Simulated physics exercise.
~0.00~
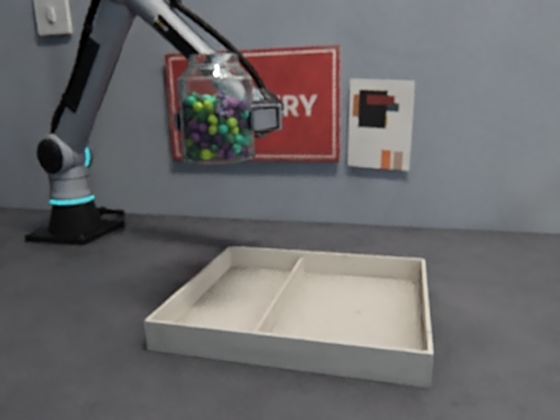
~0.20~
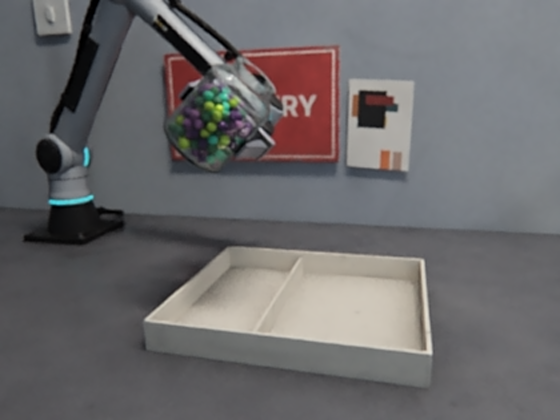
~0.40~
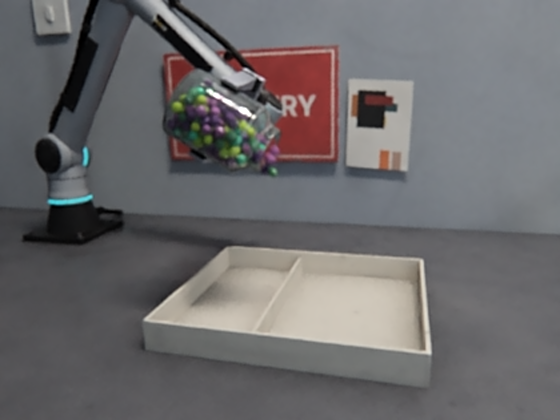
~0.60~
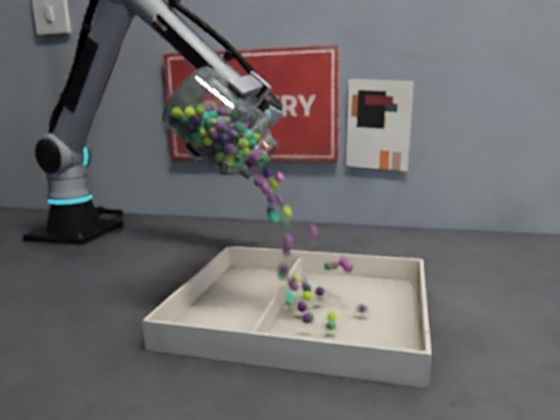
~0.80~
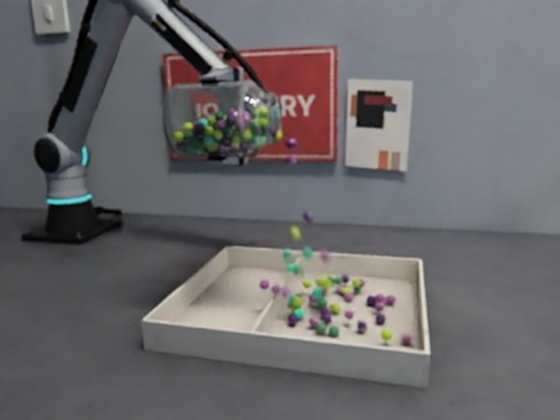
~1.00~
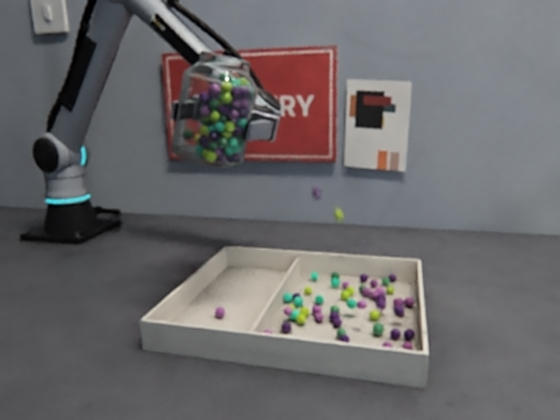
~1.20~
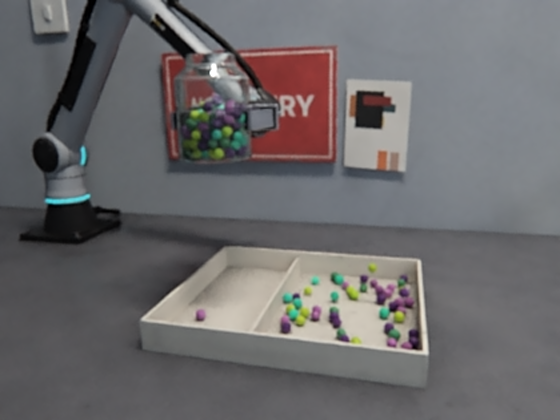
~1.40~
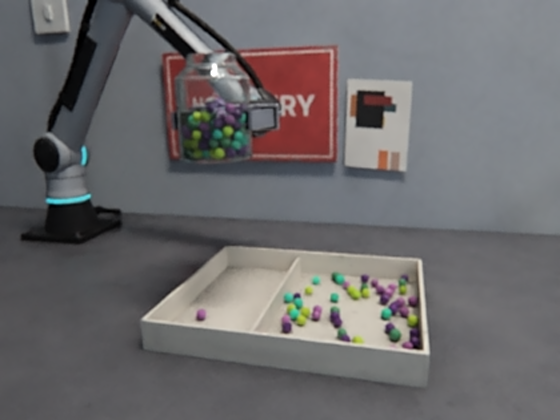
A robot arm tipped a clear jar of purple, green and yellow balls to the right, spilling some into a divided tray, then turned it upright again, leaving many still inside, a scattering in the tray's right section and one in the left.
